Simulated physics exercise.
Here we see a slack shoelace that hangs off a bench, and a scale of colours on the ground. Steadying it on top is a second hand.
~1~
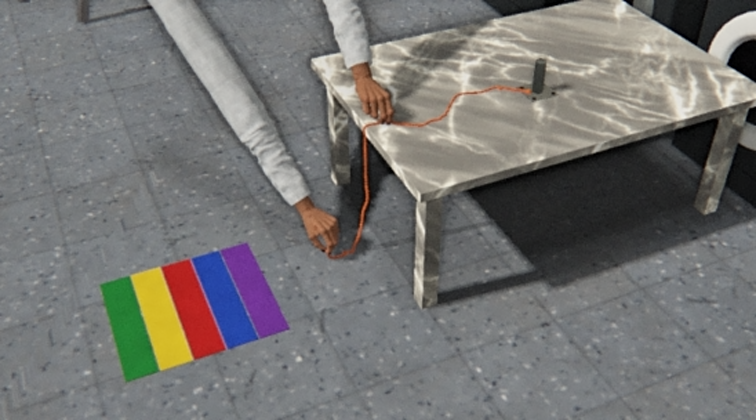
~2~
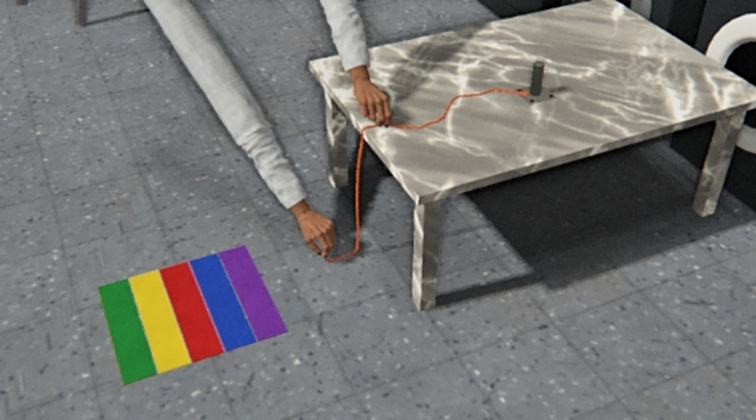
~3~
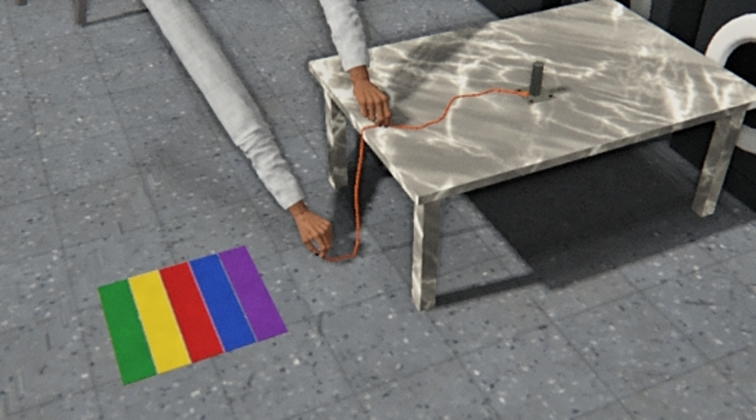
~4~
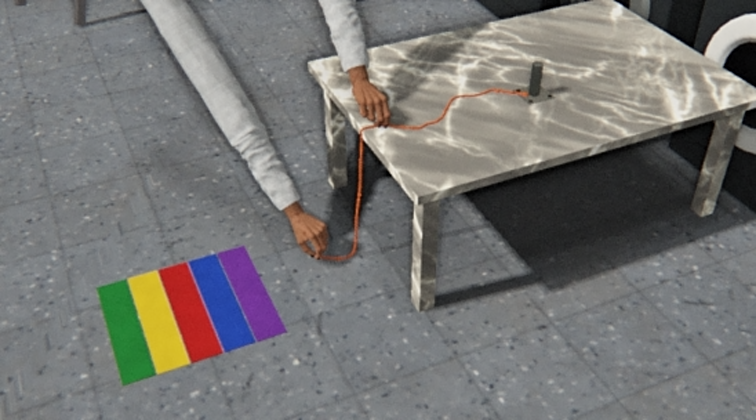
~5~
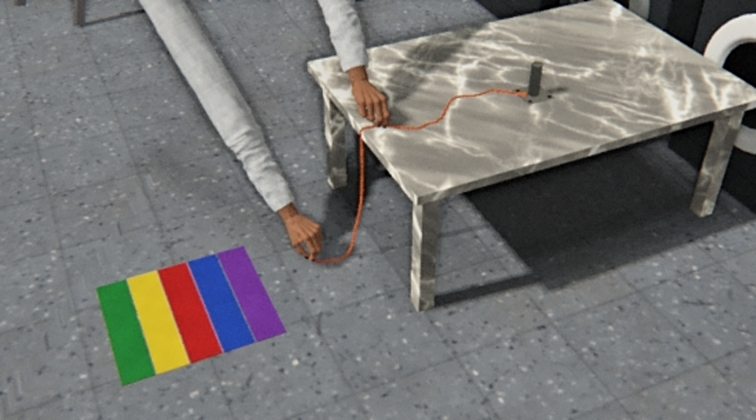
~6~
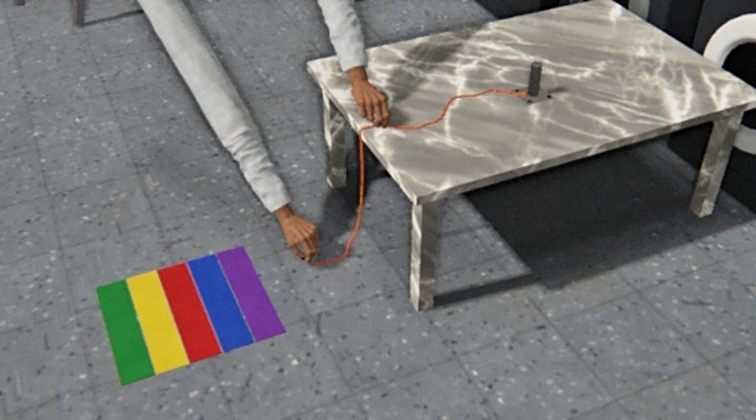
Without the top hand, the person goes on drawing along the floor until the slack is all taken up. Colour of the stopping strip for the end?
Red.
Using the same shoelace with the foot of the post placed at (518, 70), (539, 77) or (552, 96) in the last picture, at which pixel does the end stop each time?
The first try gives about (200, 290), the second about (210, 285) and the third about (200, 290).
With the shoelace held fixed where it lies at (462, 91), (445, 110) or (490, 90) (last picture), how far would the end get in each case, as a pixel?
First try around (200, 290), second around (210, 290), third around (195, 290).
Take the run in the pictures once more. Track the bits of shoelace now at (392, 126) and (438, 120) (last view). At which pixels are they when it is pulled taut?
They go to (358, 137) and to (407, 121).
Early on, end near (232, 281); over purple.
Midway, end near (200, 290); over blue.
At the end of the slack, end near (181, 296); over red. The end stops over the red strip.
